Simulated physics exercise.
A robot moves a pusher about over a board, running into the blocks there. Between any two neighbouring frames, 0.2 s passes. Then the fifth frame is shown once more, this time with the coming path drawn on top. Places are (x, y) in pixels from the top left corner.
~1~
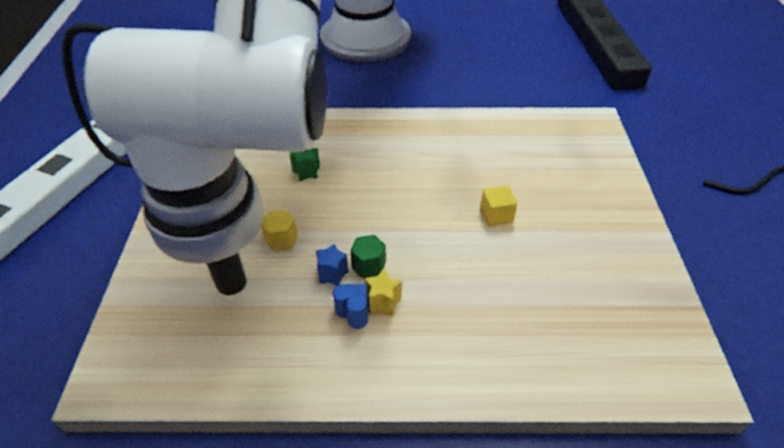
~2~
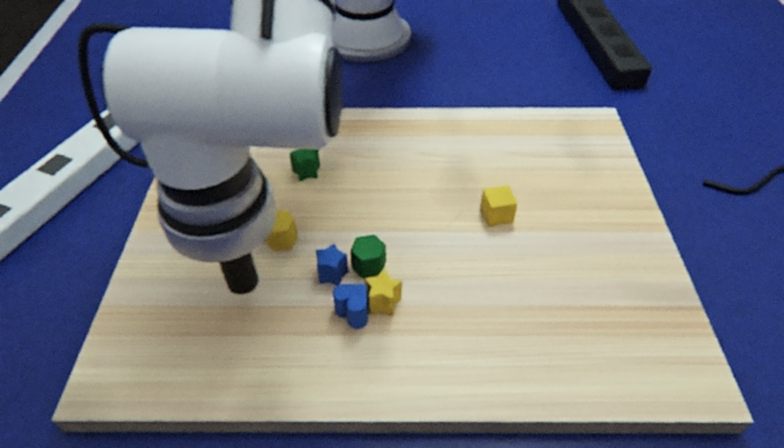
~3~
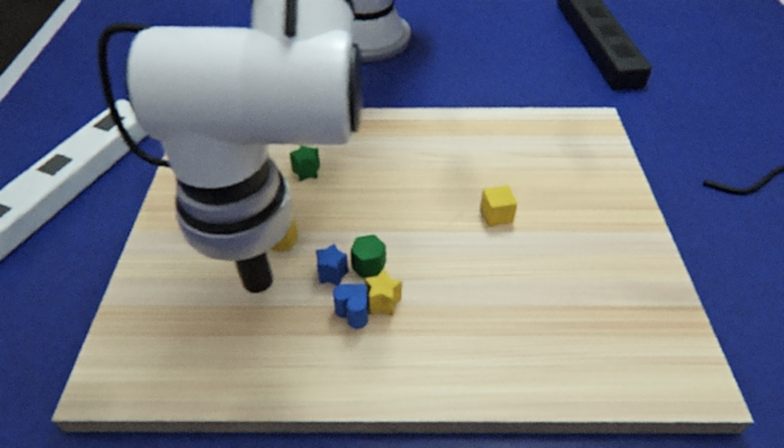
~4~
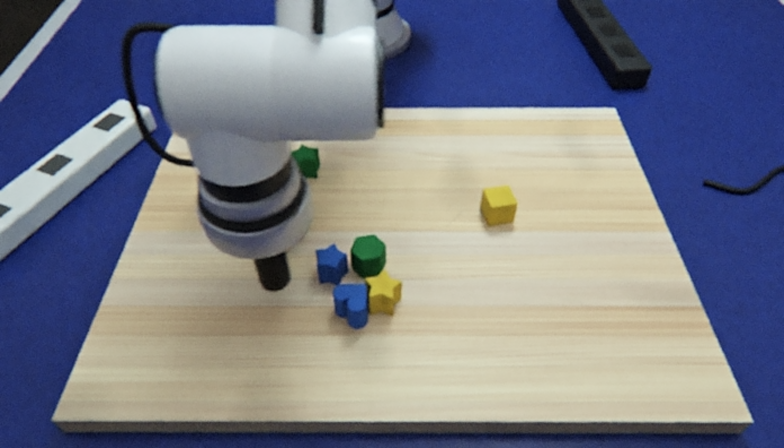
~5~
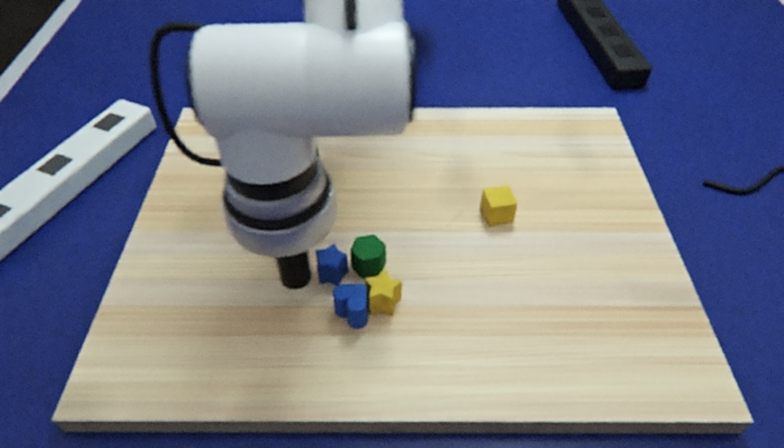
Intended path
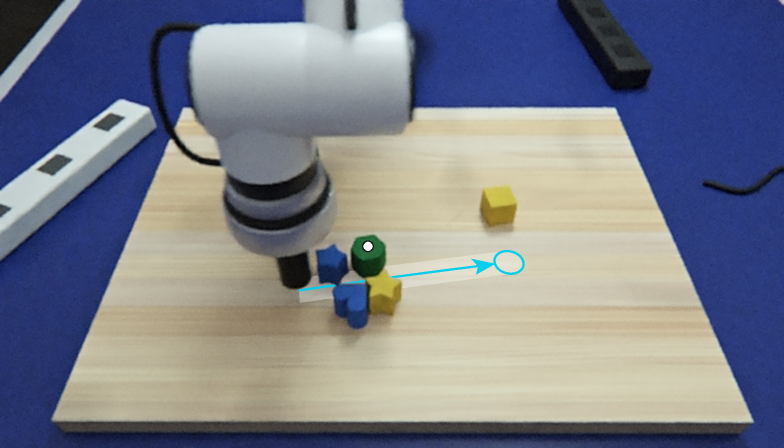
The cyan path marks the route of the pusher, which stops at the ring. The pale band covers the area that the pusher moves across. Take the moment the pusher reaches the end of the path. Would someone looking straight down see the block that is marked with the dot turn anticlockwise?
No, I don't think so.
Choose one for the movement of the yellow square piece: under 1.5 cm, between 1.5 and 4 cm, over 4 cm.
Short, under 1.5 cm.
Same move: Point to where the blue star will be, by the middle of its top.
At pixel (360, 242).
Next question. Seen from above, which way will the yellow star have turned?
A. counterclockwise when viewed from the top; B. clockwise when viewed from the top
B.
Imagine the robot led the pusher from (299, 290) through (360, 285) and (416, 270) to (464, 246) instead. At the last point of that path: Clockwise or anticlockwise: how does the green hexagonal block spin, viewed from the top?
Its rotation is clockwise.
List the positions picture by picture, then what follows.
In the first picture, tip of the pusher (232, 283), middles of tops, blue star (330, 255), blue heart (352, 295), green hexagonal block (368, 246), yellow star (383, 284), yellow square piece (500, 196).
In the second picture, pusher (243, 282), nothing pushed.
In the third picture, pusher (258, 281), nothing pushed.
In the fourth picture, pusher (276, 280), nothing pushed.
In the fifth picture, pusher (296, 278), blue star (330, 255), blue heart (352, 295), green hexagonal block (368, 246), yellow star (383, 284), yellow square piece (500, 196).
The line goes from (299, 290) to (509, 262); the dot is on the green hexagonal block.
On the path given first. One third of the way, pusher (371, 268); blue star (360, 242), turned 100° anticlockwise; green hexagonal block (386, 227), turned 50° clockwise.
Two thirds of the way, pusher (443, 258); blue star (360, 242), turned 100° anticlockwise; green hexagonal block (386, 226), turned 55° clockwise; yellow star (389, 282), turned 35° clockwise.
At the end, pusher (512, 250); blue star (360, 242), turned 100° anticlockwise; blue heart unmoved; green hexagonal block (386, 226), turned 55° clockwise; yellow star (389, 282), turned 35° clockwise; yellow square piece unmoved.
